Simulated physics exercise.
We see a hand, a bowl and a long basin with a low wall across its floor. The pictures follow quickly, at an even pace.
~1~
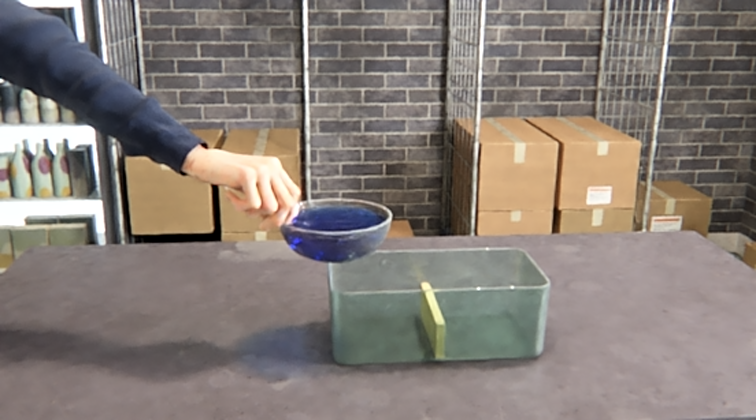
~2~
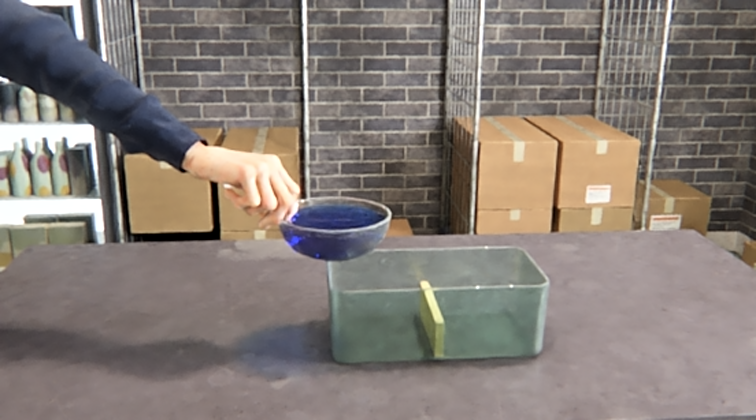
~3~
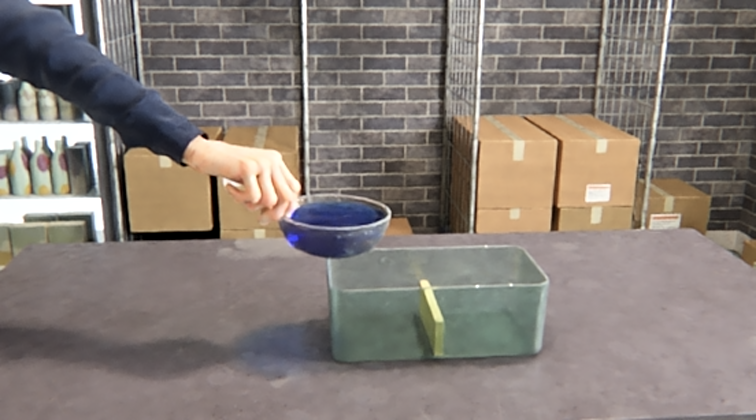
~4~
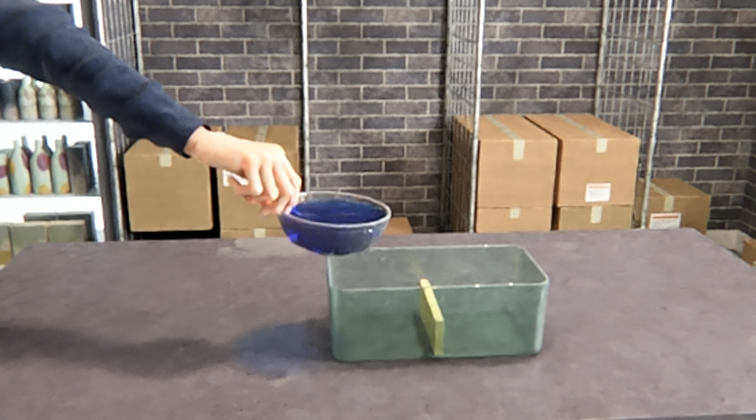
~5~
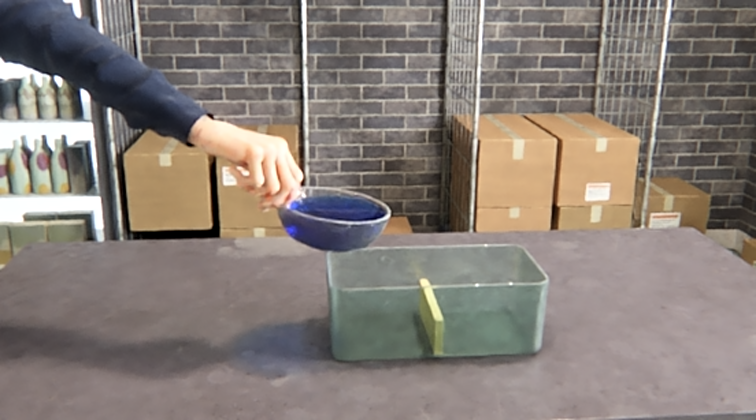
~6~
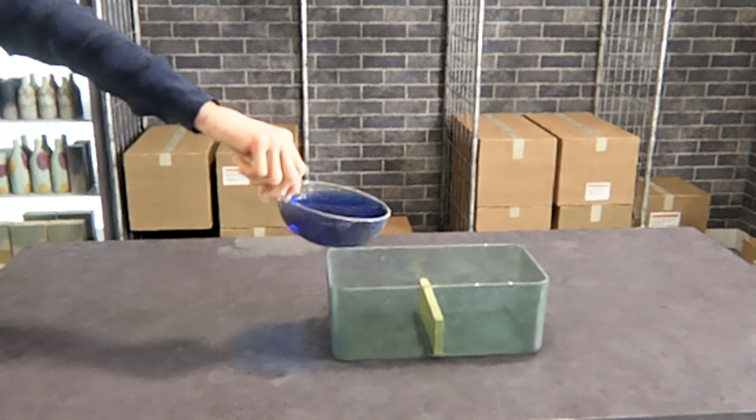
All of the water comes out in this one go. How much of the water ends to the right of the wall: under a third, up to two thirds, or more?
The share right of the wall is over two thirds.
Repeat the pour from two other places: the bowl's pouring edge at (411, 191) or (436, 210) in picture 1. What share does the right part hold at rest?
Roughly 95 per cent, and 90 per cent.
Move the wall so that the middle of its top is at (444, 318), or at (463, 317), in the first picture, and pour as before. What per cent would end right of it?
Near 65 % and 40 %.
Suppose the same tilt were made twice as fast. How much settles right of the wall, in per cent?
Roughly 70 in a hundred.
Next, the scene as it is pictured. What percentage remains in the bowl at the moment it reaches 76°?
Some 30 per cent.
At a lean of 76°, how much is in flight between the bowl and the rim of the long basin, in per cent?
Close to 50 per cent.
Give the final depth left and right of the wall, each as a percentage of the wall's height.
Left about 10, right about 50.
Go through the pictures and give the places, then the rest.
The first picture shows tilt 0°; pouring edge (390, 215); surface from (281, 221) to (387, 219); the long basin's rim runs from (330, 273) to (536, 267); the wall's top is at (432, 303).
The second picture shows tilt 1°; pouring edge (389, 214); surface from (280, 219) to (387, 217).
The third picture shows tilt 2°; pouring edge (389, 213); surface from (280, 217) to (386, 215).
The fourth picture shows tilt 5°; pouring edge (389, 212); surface from (280, 213) to (386, 213).
The fifth picture shows tilt 8°; pouring edge (389, 212); surface from (280, 209) to (386, 210).
The sixth picture shows tilt 12°; pouring edge (388, 211); surface from (281, 204) to (387, 206).
A moment on, the bowl is tipped on its side and 29 per cent is still to pour, 7 is left of the wall and 15 right of it.
Next, the bowl is tipped right over and 0 per cent is still to pour, 10 is left of the wall and 86 right of it.
Then the bowl is tipped right over and 0 per cent is still to pour, 13 is left of the wall and 86 right of it.
Later the bowl is tipped right over and 0 per cent is still to pour, 13 is left of the wall and 86 right of it.
In the end 13 per cent lies left of the wall, 86 right of it and 1 outside.
